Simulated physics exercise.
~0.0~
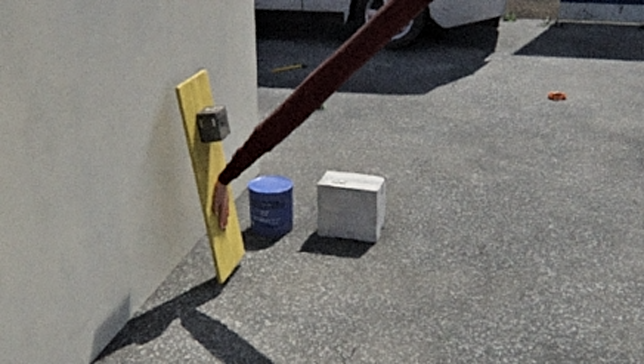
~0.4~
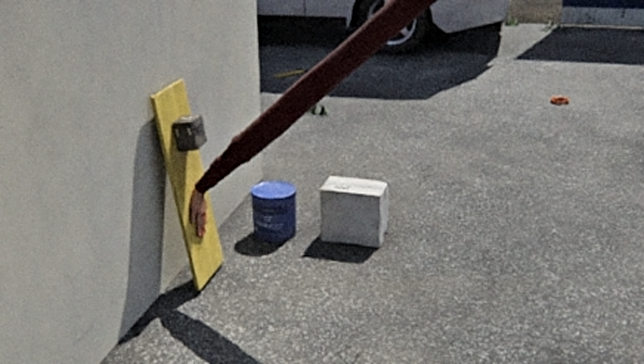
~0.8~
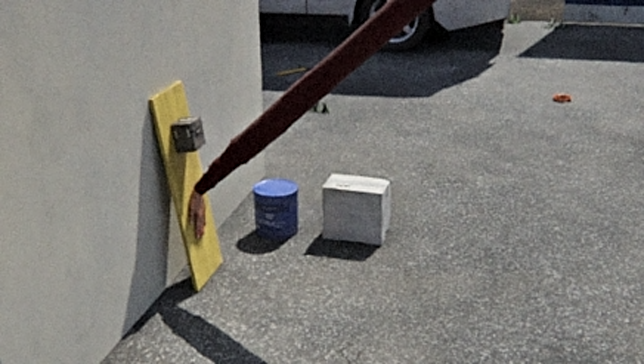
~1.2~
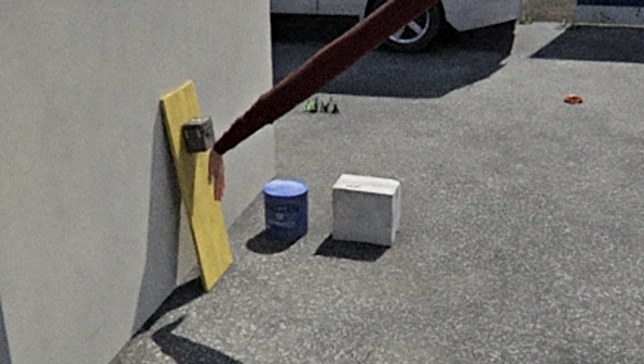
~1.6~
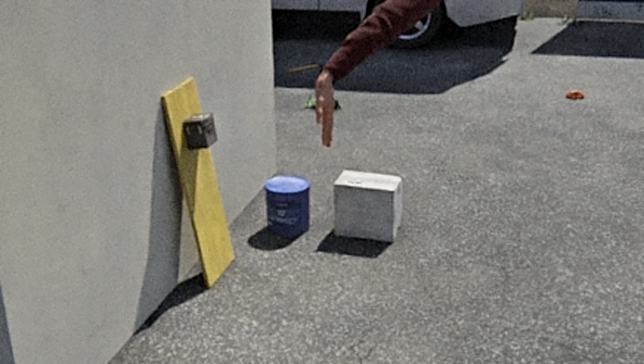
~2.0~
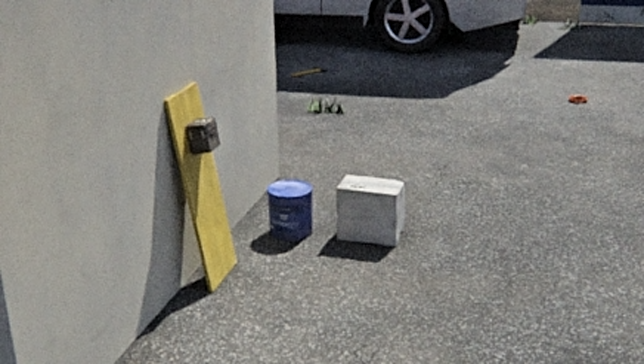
A yellow board is leaned against a wall by a hand, which withdraws, leaving it standing.
